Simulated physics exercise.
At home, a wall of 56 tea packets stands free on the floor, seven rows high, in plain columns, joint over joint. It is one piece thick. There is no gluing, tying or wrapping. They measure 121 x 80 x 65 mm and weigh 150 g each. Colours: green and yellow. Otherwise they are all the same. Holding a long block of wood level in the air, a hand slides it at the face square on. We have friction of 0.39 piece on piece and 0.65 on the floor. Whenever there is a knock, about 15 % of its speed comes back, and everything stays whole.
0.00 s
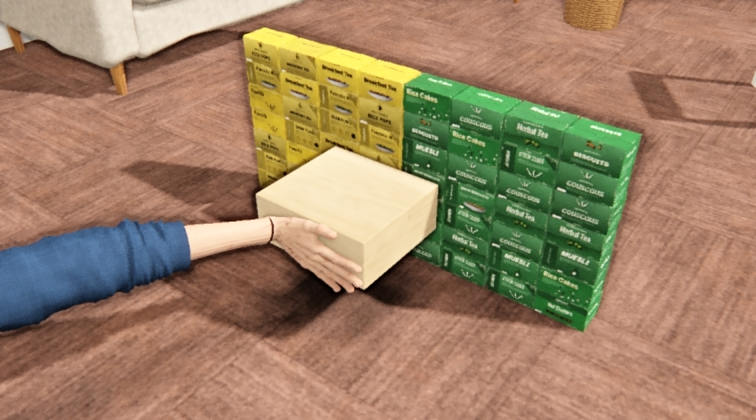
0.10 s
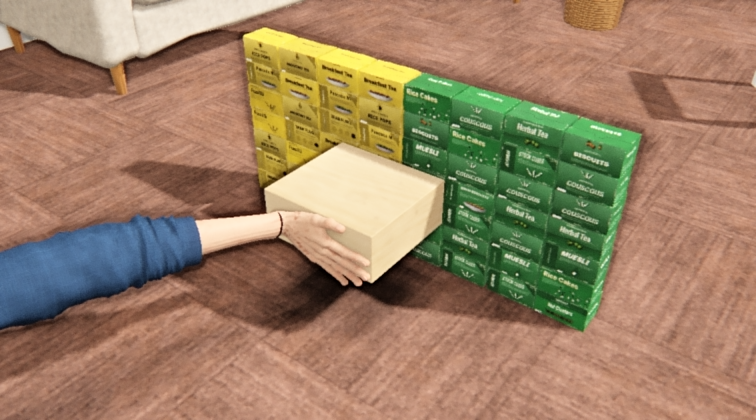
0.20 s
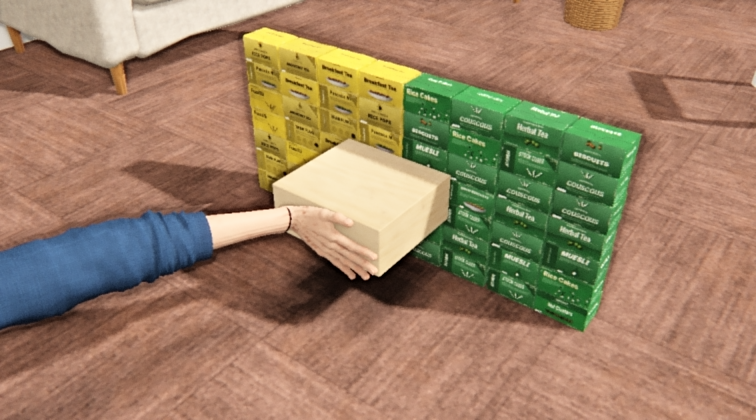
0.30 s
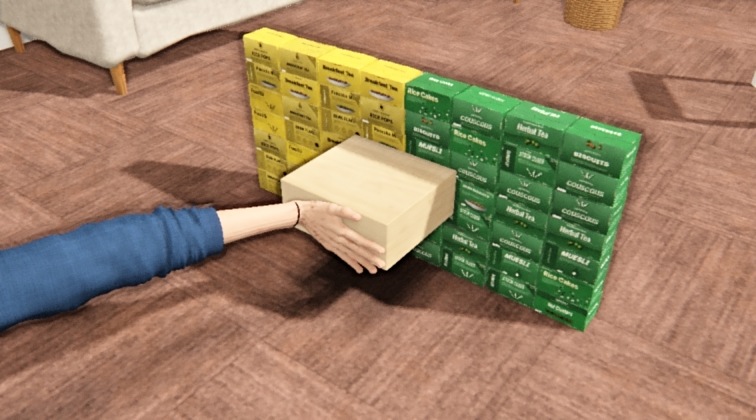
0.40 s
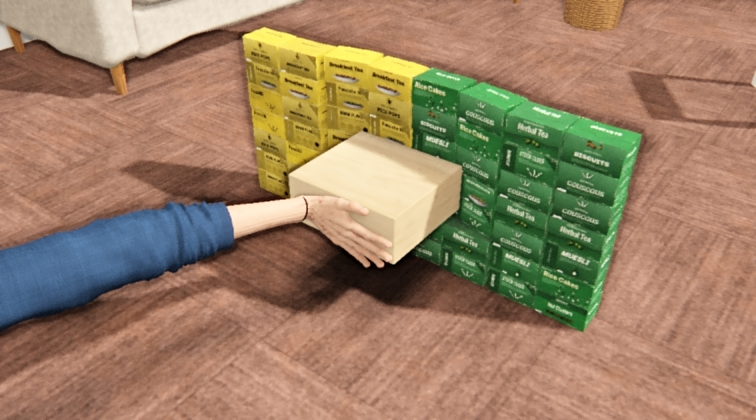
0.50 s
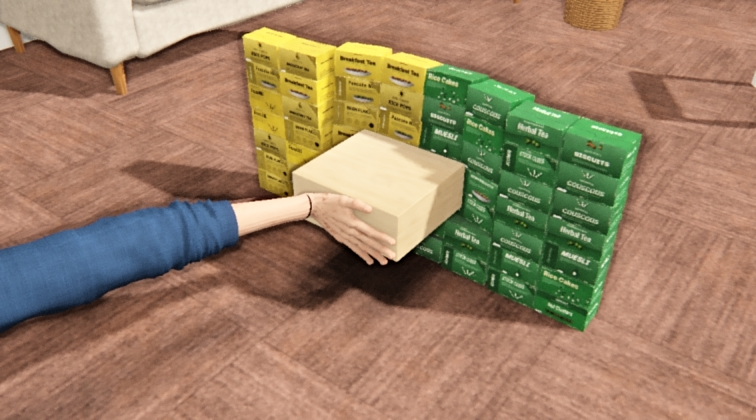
In the video, a hand slides a pale wooden block up to a wall of stacked yellow and green packets and pushes into its middle, shifting the packets there backward and opening small gaps and a slight lean between the columns.
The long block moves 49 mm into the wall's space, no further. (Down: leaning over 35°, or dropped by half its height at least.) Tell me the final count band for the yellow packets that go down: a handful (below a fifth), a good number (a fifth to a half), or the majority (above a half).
It's going to be twenty percent up to fifty.
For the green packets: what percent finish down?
Ending so: Green 40 per cent.
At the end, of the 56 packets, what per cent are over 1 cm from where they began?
That makes 45 percent.
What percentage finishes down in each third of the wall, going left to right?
The thirds come out at 20 on the left, 90 in the middle and 30 on the right, in per cent.
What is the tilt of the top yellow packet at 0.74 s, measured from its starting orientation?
It's at some 50 degrees.
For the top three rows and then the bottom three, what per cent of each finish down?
I'd put the top at 50 per cent and the bottom at 30 per cent.
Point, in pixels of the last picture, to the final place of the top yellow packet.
At about (479, 151).
By 0.60 s, none of the 28 yellow packets down (0 of 56 in all colours); top yellow packet tilted 22°.
By 0.74 s, 11 of the 28 yellow packets down (17 of 56 in all colours); top yellow packet tilted 47°, 9 cm lower.
By 0.86 s, 11 of the 28 yellow packets down (23 of 56 in all colours); top yellow packet on its side.
When it is over (1.8 s), 11 of the 28 yellow packets down (23 of 56 in all colours); top yellow packet on its side; top green packet unmoved. That is 39 per cent. In pixels of the last frame, middles, top yellow packet near (479, 151), top green packet near (600, 148).
